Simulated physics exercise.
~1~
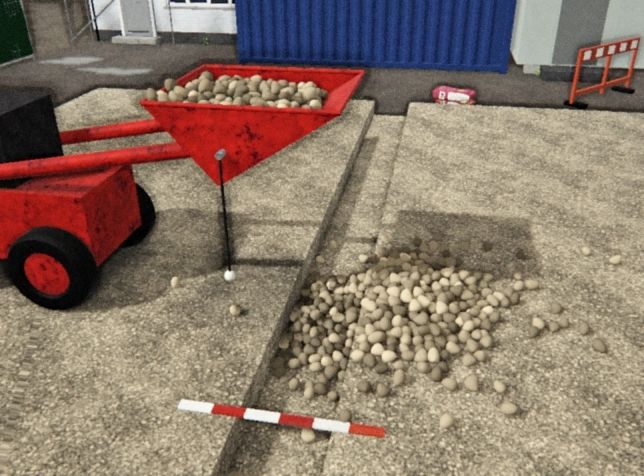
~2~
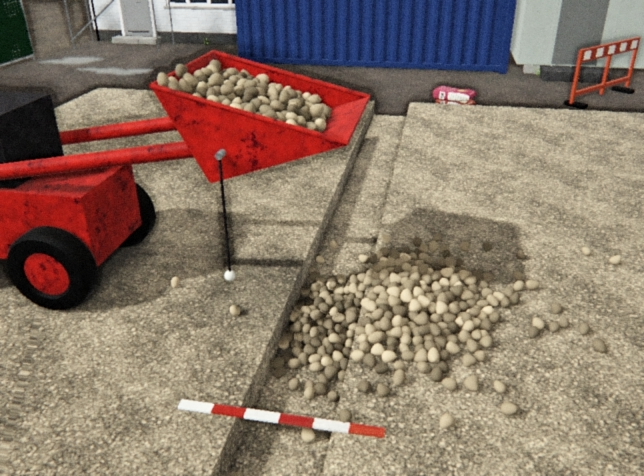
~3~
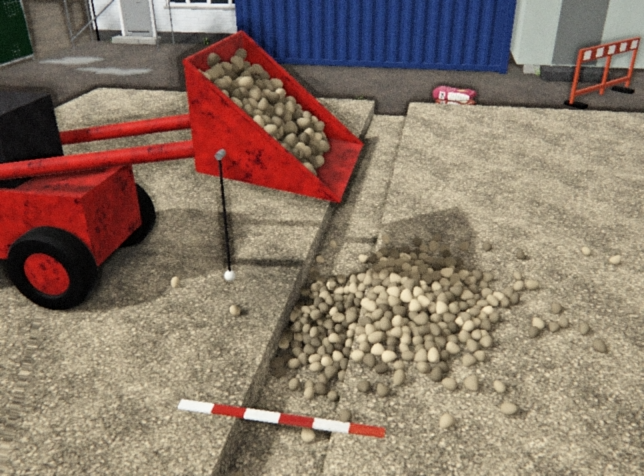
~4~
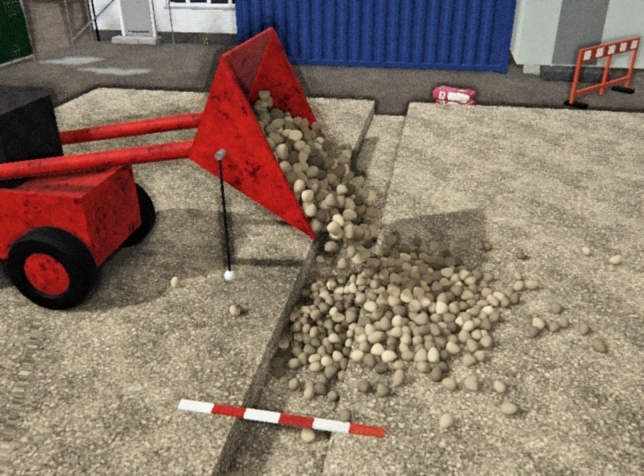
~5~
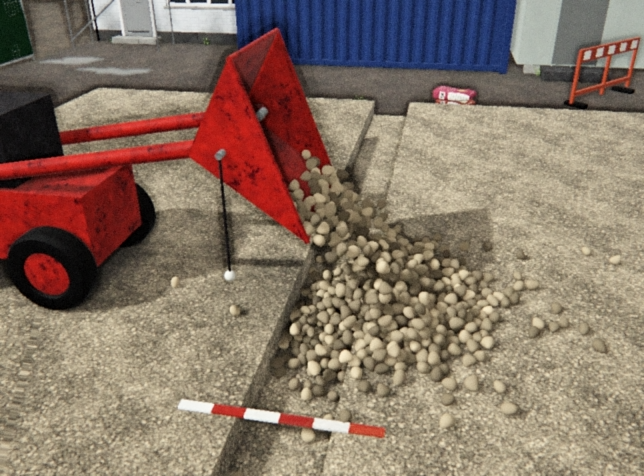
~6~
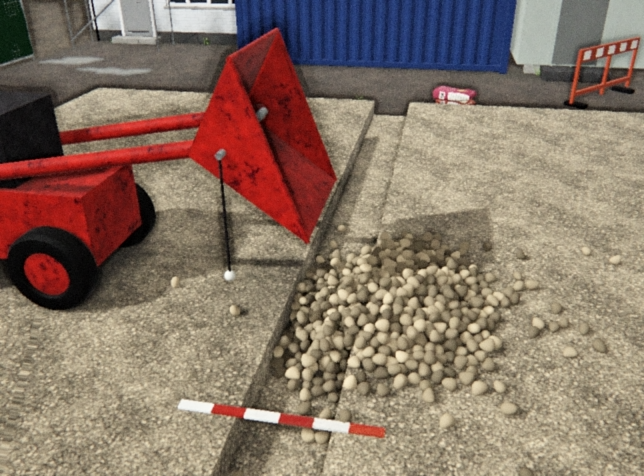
A red loader tips its bucket forward and empties rounded stones onto the pile below.
